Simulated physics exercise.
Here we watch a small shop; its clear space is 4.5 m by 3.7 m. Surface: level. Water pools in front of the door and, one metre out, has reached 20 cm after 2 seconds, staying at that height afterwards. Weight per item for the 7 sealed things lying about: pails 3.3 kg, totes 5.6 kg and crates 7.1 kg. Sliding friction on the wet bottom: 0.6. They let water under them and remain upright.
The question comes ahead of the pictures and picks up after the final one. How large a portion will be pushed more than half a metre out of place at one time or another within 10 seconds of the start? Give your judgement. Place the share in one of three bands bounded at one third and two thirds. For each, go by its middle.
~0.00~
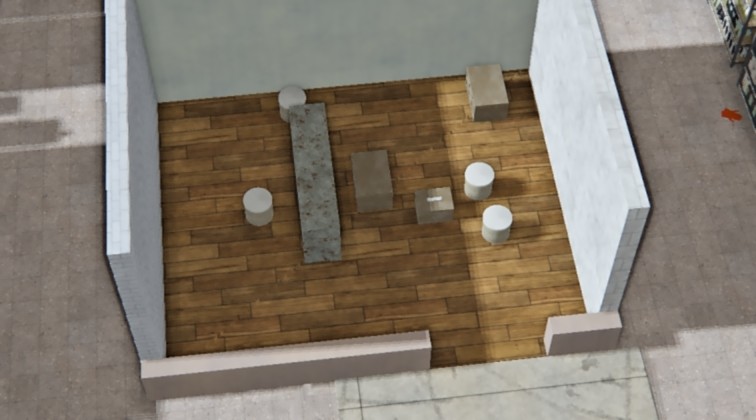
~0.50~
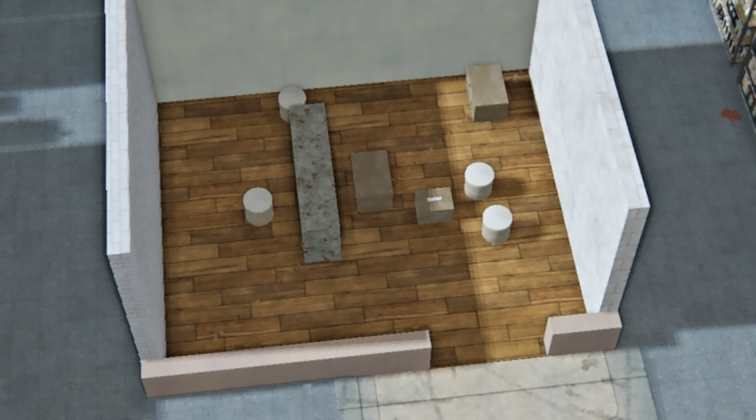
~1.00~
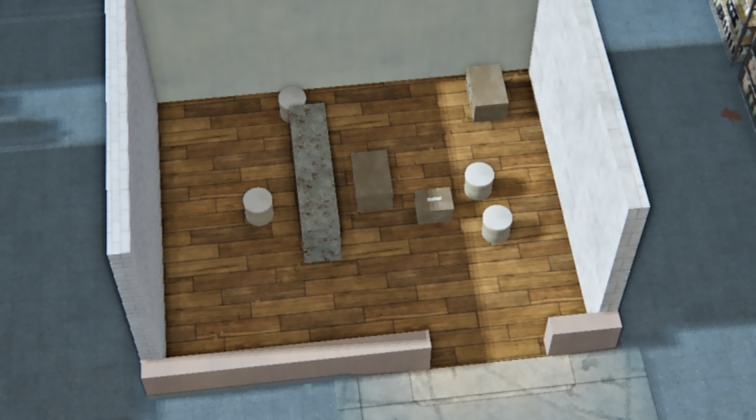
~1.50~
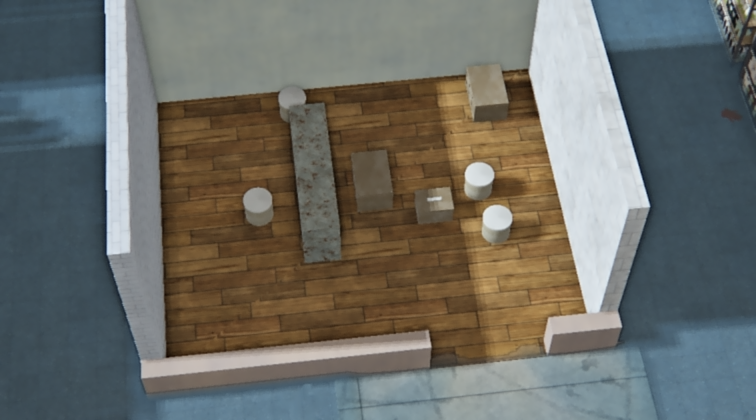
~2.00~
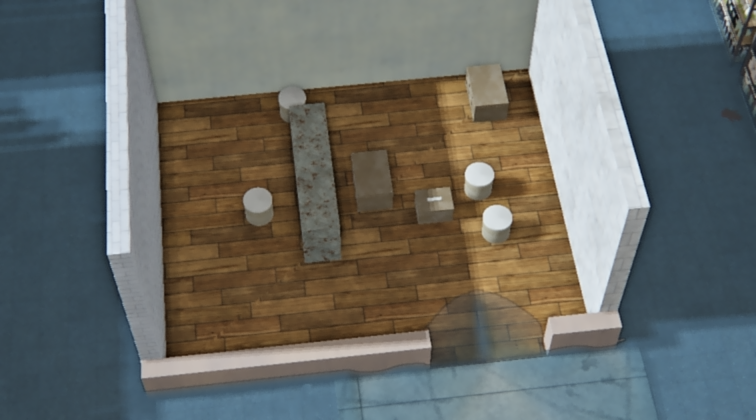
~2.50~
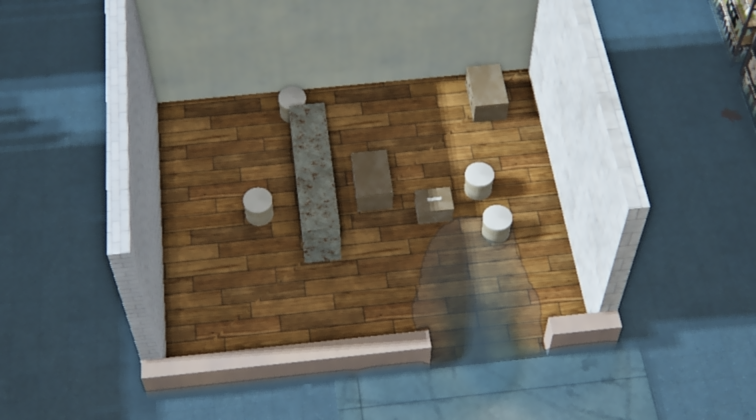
It goes in the band two thirds or more.
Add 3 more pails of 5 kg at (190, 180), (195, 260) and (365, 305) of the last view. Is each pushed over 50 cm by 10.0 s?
In turn: Past it, under, under.
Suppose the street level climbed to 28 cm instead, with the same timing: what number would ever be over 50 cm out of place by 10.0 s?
Then it comes to 6.
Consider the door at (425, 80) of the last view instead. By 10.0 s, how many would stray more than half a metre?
Then 4.
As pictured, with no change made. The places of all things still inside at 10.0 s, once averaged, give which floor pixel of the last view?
(292, 177).
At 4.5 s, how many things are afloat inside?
4.
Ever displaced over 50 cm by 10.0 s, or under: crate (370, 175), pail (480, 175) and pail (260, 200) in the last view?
Taking them in turn, the first is beyond the limit, the second beyond the limit and the third within the limit.
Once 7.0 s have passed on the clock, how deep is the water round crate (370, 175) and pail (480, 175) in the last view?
I'd put it at 4 cm and 13 cm respectively.
After 3.5 s 2 of 7 are over 50 cm from their spots; 0 afloat.
After 4.5 s 4 of 7 are over 50 cm from their spots; 4 afloat.
After 7.0 s 6 of 7 are over 50 cm from their spots; 4 afloat.
After 10.0 s 6 of 7 are over 50 cm from their spots, and 6 have been at some point; 5 afloat.
